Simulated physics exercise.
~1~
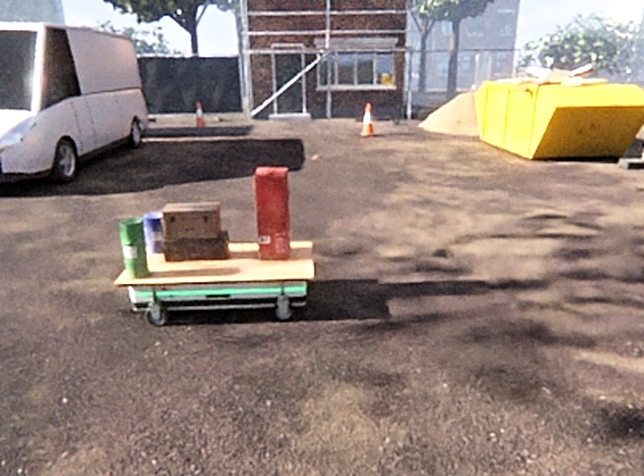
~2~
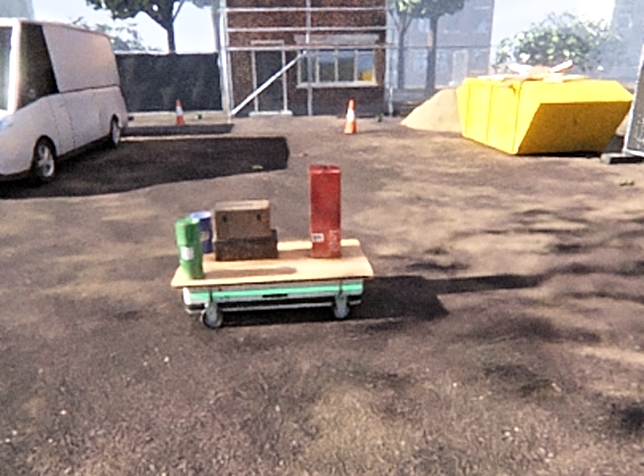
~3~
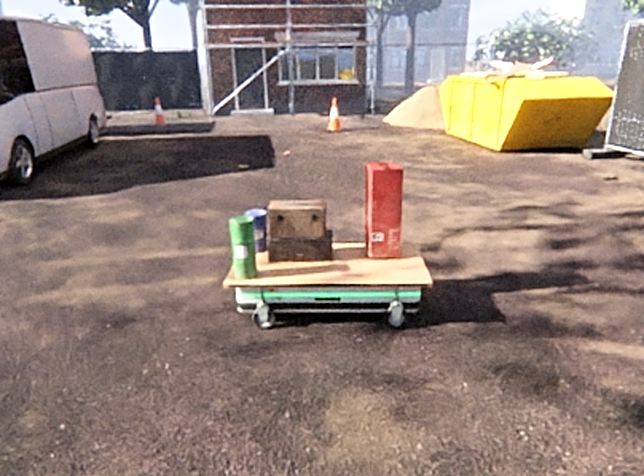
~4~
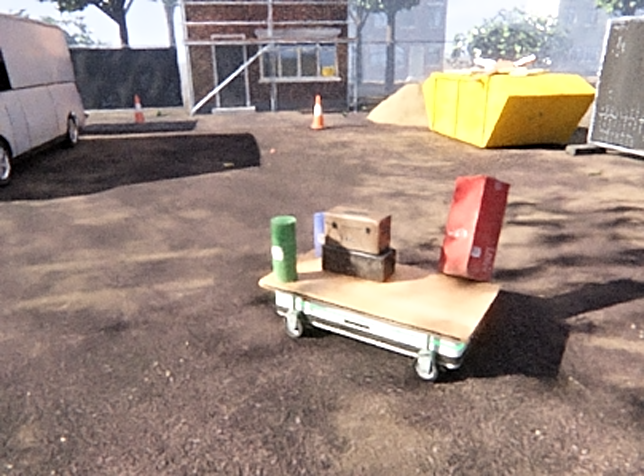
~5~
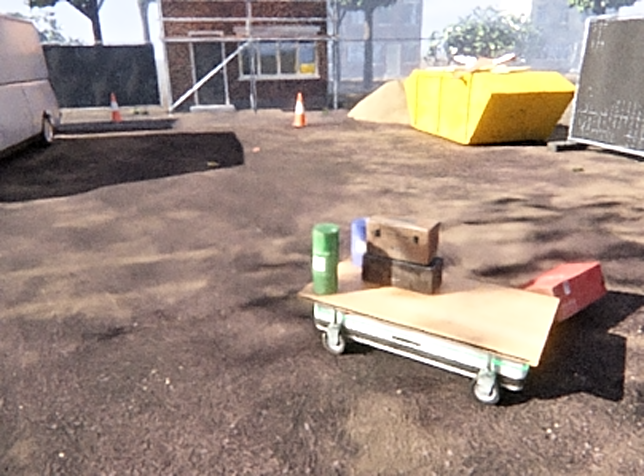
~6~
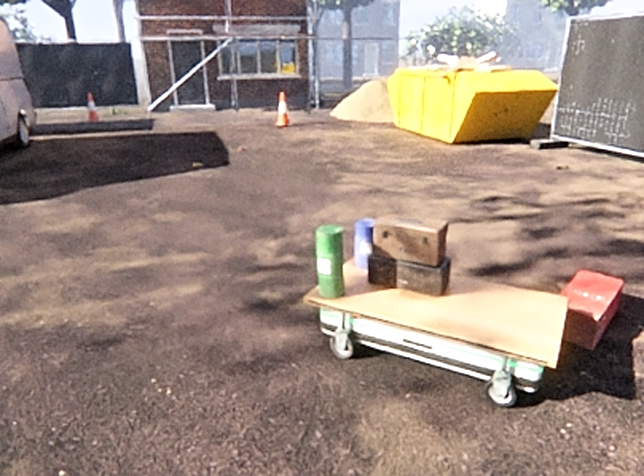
In a sunlit yard with a white van, a yellow skip and a brick building behind scaffolding, a low flat cart rolls from left to right. Its bare-edged deck carries a tall red box, a brown toolbox stacked on a black one, and a green and a blue canister. As the cart swings round, turning its near side toward the viewer, the red box leans outward at the right end. It topples off the deck and lands on its side on the ground. The cart comes to rest with the toolboxes and canisters still standing in place, the red box lying beside it.
